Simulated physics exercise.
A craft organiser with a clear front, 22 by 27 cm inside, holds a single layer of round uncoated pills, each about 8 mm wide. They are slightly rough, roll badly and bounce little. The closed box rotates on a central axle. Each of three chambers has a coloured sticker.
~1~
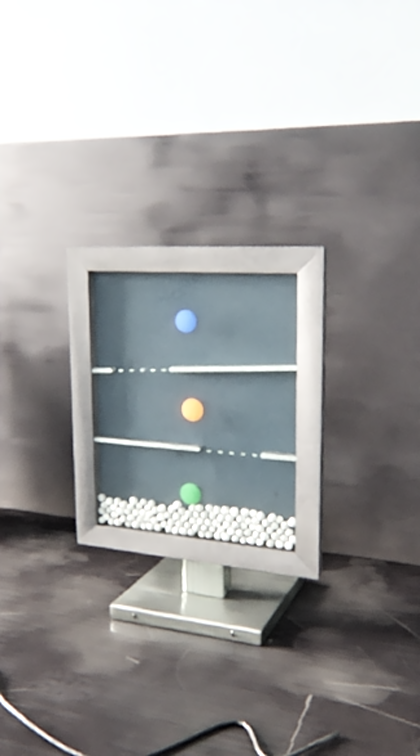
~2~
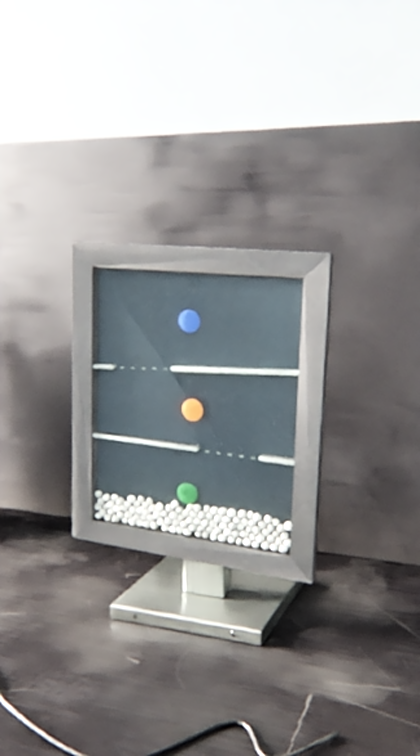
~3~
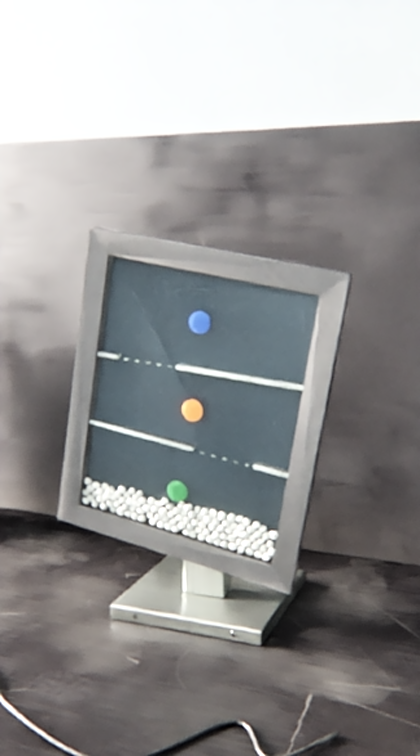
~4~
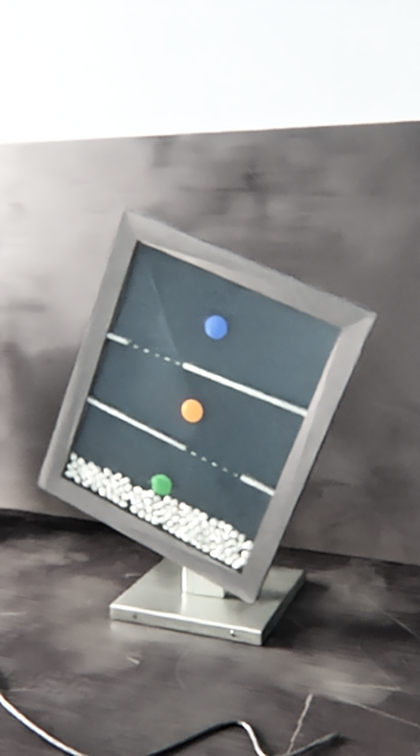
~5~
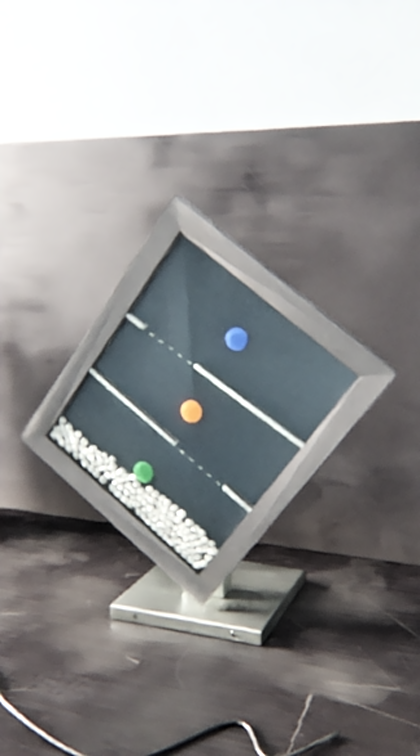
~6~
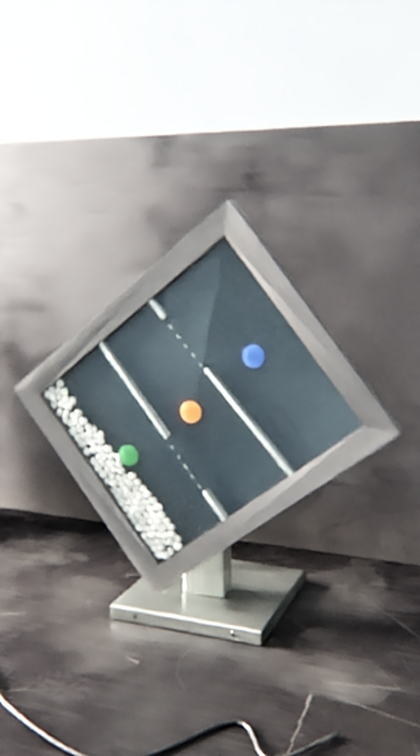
On a dark tabletop, a framed clear-fronted box of small white balls steadily rotates clockwise.
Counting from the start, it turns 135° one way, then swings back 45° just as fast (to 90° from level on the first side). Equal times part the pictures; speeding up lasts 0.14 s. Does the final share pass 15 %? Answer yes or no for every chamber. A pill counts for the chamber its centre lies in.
Orange chamber: Yes; blue chamber: No; green chamber: Yes.
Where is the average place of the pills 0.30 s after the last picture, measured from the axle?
About 8 cm left and 2 cm above.
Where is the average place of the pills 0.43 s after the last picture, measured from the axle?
About 7 cm left and 4 cm below.
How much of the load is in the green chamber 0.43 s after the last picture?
Roughly 70 per cent.
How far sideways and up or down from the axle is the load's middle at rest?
About 6 cm left and 9 cm below.
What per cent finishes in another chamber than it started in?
Some 30 per cent.
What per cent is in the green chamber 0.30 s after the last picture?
About 95 per cent.
Then, 0.30 s later than the last picture, it stands 135° clockwise; the pills' middle is 8 cm left of and 2 cm above the centre; orange 5 %, green 95 %.
Then, 0.43 s later than the last picture, it stands 113° clockwise; the pills' middle is 7 cm left of and 4 cm below the centre; orange 30 %, green 70 %.
Then, 0.56 s later than the last picture, it stands 90° clockwise; the pills' middle is 6 cm left of and 8 cm below the centre; orange 30 %, green 70 %.
All still 1.1 s after it, it stands 90° clockwise; orange 30 %, blue 0 %, green 70 %.
